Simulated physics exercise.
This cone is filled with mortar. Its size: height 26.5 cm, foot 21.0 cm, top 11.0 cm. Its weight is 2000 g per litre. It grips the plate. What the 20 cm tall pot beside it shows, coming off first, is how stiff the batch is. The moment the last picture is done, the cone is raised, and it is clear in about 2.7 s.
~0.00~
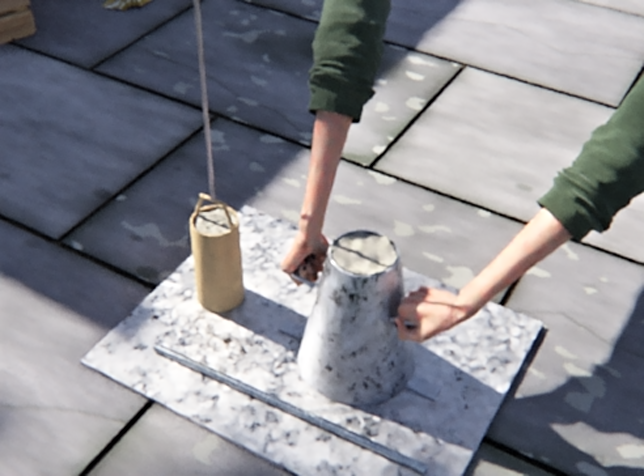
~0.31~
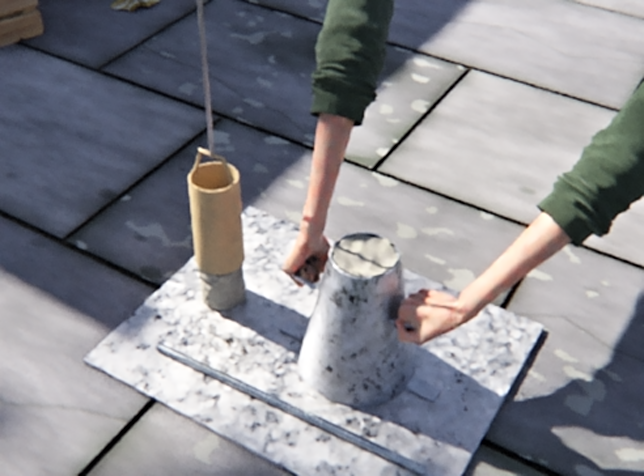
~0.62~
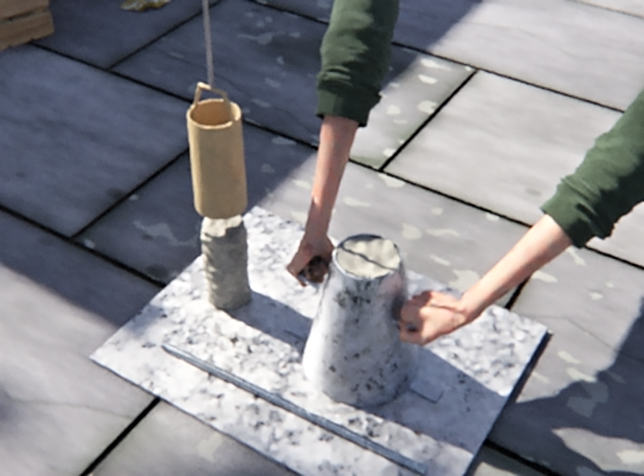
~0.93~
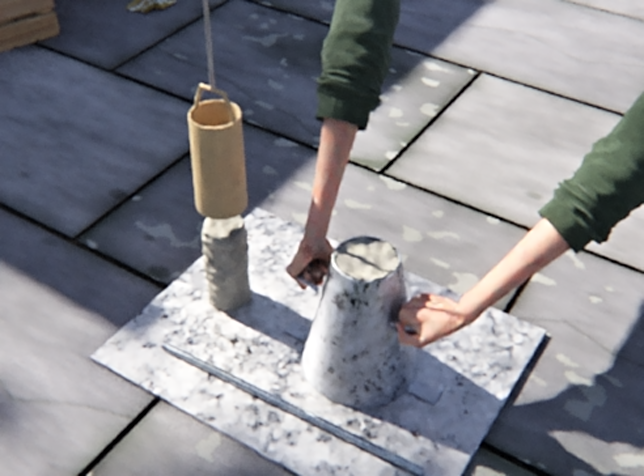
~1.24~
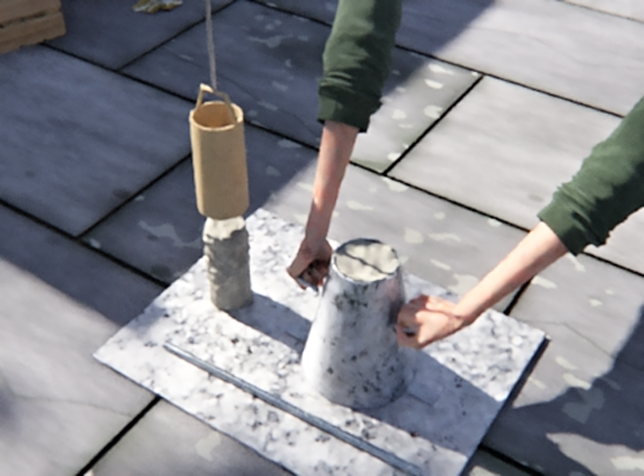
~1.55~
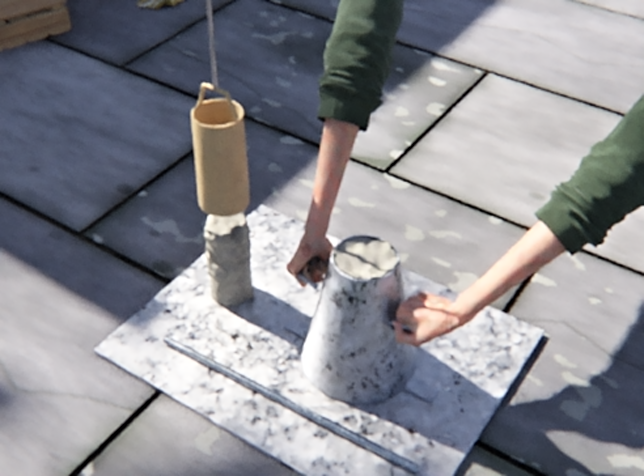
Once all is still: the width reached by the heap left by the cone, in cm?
About 21 cm.
After 2.2 s, the cone is up 5.8 cm; the mortar has come down 0.1 cm to 26 cm and is 21 cm wide.
After 2.9 s, the cone is up 17 cm; the mortar has come down 0.1 cm to 26 cm and is 21 cm wide.
After 3.6 s, the cone is up 27 cm; the mortar has come down 0.1 cm to 26 cm and is 21 cm wide.
After 4.4 s, the cone is clear; the mortar has come down 0.1 cm to 26 cm and is 21 cm wide.
After 6.0 s, at rest, the cone is clear; the mortar has come down 0.1 cm to 26 cm and is 21 cm wide.
